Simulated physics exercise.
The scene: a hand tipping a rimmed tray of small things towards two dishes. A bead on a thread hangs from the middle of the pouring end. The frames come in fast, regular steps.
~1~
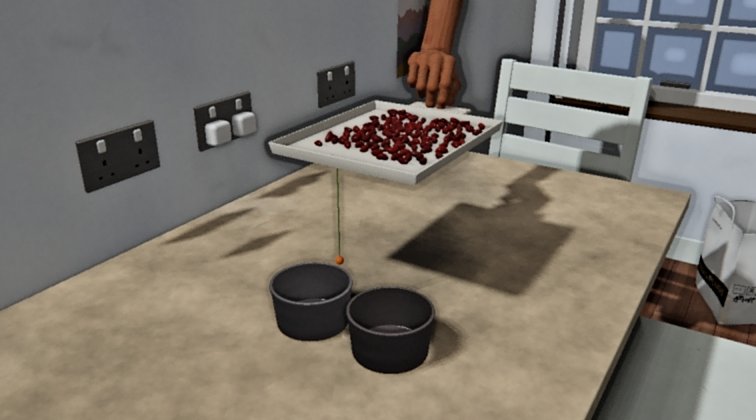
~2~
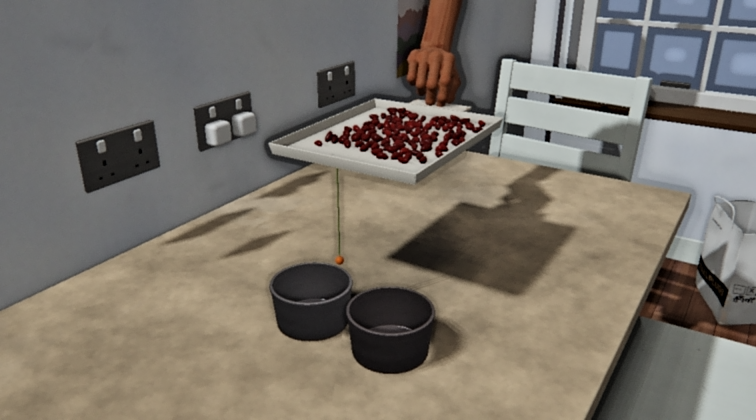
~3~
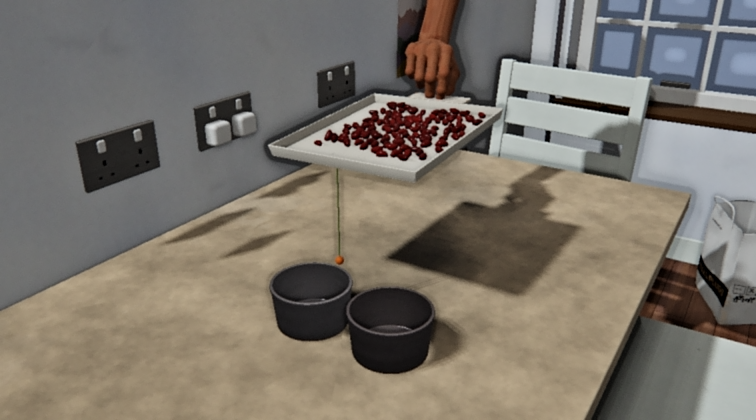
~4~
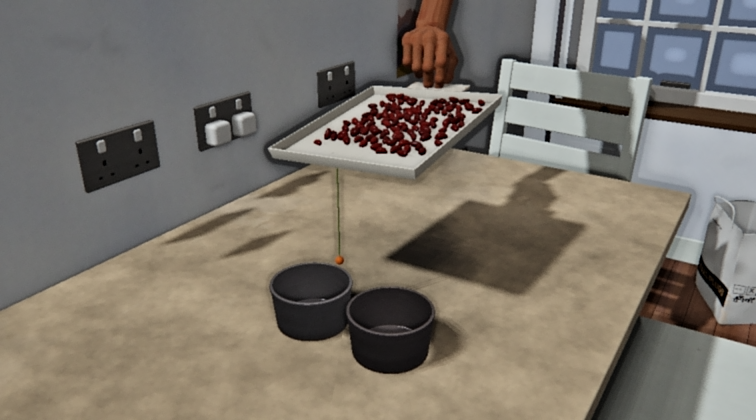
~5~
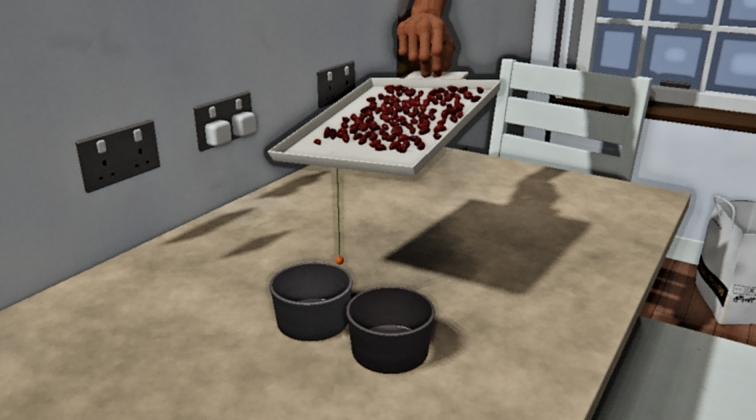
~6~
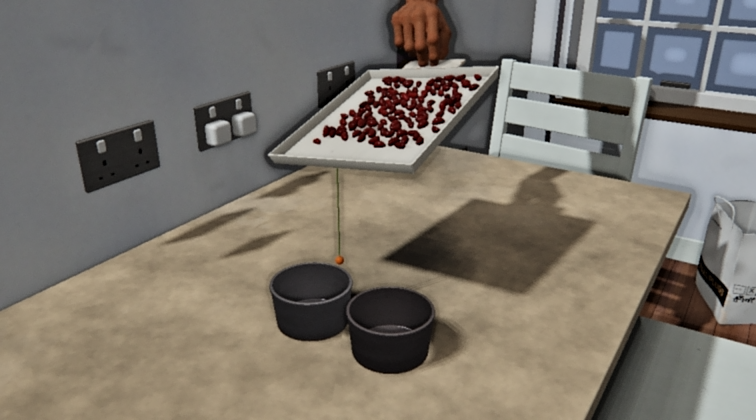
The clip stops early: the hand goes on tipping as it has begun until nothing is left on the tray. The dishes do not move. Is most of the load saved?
In the dishes lies less than half of it.
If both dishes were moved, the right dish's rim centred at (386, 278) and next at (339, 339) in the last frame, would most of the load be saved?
One: Less than half. Two: Under half.
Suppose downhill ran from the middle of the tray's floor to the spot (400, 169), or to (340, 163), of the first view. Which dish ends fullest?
In turn: The right one; left.
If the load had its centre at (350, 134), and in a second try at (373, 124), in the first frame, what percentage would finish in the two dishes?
First some 20, then 10 per cent.
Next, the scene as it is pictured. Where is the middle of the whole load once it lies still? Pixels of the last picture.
Roughly at (271, 300).
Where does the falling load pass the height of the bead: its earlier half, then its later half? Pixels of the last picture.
Around (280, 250) and then (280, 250).
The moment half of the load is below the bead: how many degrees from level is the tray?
Roughly 115°.
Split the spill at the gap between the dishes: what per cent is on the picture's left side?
Close to 100 per cent.
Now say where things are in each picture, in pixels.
Corners of the pouring end at (272, 142) and (415, 173), level; middle of the load at (408, 132), kidney beans; left dish at (287, 316); right dish at (368, 347); bead on its thread at (340, 260), in the first picture.
Corners of the pouring end at (272, 143) and (415, 173), level; middle of the load at (408, 131), in the second picture.
Corners of the pouring end at (272, 145) and (414, 171), tipped barely, lowest at the left corner; middle of the load at (408, 126), in the third picture.
Corners of the pouring end at (271, 148) and (413, 168), tipped a little, lowest at the left corner; middle of the load at (407, 119), in the fourth picture.
Corners of the pouring end at (271, 151) and (412, 165), tipped a little, lowest at the left corner; middle of the load at (406, 112), in the fifth picture.
Corners of the pouring end at (272, 154) and (410, 163), tipped clearly, lowest at the left corner; middle of the load at (404, 104); left dish at (287, 316); right dish at (368, 347), in the sixth picture.
Soon after the last picture, tray tipped steeply; all on the tray.
A little later, tray tipped past a quarter turn; most on the tray; a stray few in the left dish; a small part outside both; a stray few in the air.
Later still, tray tipped past a quarter turn; about a quarter in the left dish; most outside both.
At rest, tray tipped past a quarter turn; none in the right dish; about a quarter in the left dish; most outside both.
